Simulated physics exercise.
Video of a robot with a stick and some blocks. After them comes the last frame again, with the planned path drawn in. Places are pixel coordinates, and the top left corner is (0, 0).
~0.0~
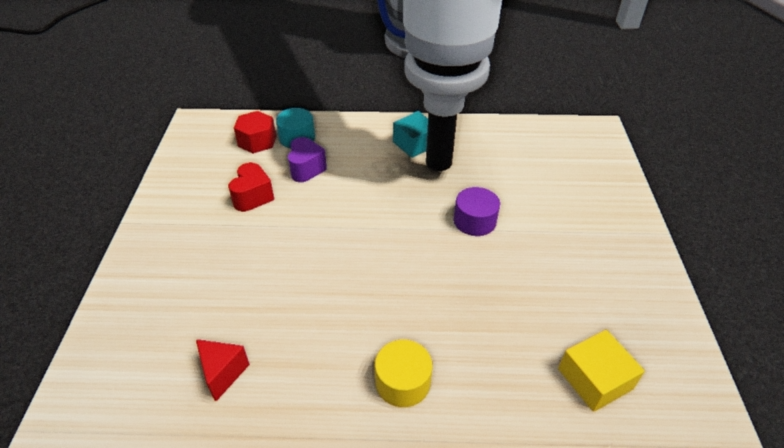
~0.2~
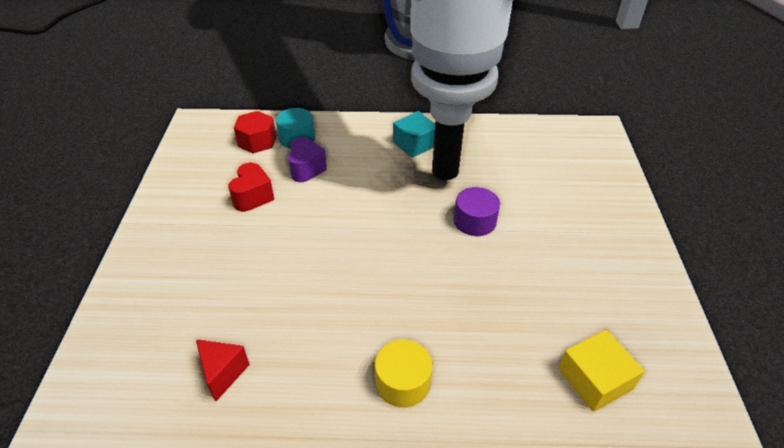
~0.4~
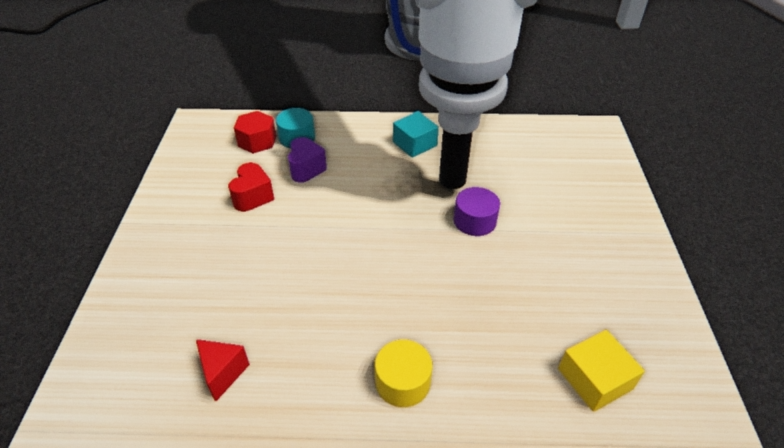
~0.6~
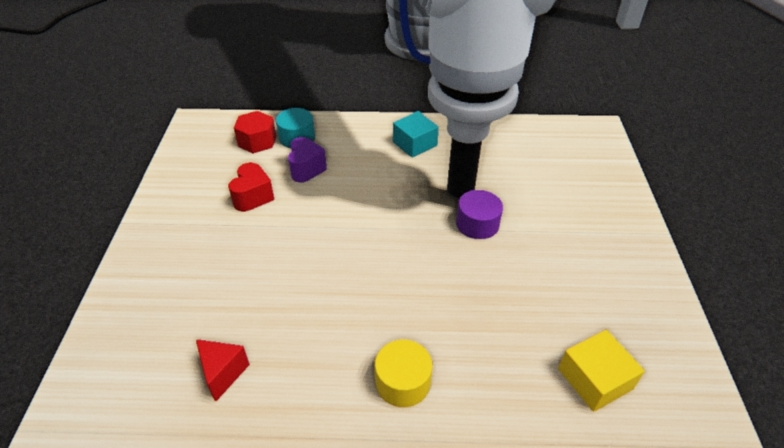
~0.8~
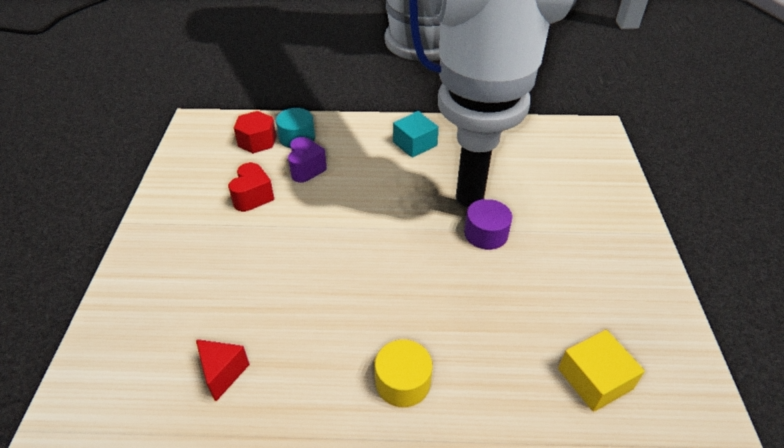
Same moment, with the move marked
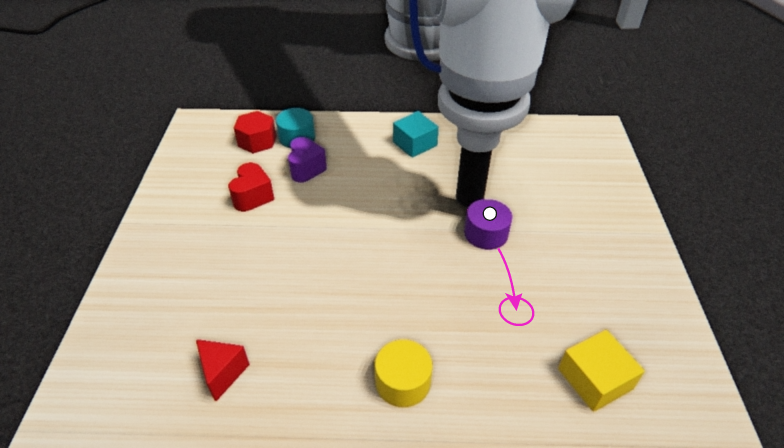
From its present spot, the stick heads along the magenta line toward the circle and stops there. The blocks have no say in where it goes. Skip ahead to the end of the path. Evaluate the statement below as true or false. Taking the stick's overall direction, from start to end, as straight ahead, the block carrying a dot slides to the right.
The claim does not hold.
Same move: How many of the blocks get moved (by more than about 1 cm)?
When the path ends, I think you'll find one block out of place by more than 1 cm.
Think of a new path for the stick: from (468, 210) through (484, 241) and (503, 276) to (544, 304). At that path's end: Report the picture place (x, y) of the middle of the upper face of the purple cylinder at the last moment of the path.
I'd place it at (594, 296), taking the centre of its top.
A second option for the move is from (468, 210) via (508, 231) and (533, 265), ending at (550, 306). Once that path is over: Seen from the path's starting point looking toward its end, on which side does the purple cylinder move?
The right-hand side.
The drawn path runs from (468, 210) through (492, 238) and (509, 272) to (516, 311); the dot is on the purple cylinder.
What follows on the original path. One third of the way, stick at (494, 227); purple cylinder at (515, 246).
Two thirds of the way, stick at (512, 261); purple cylinder at (539, 282).
At the end, stick at (520, 299); purple cylinder at (562, 313); yellow square piece not moved.
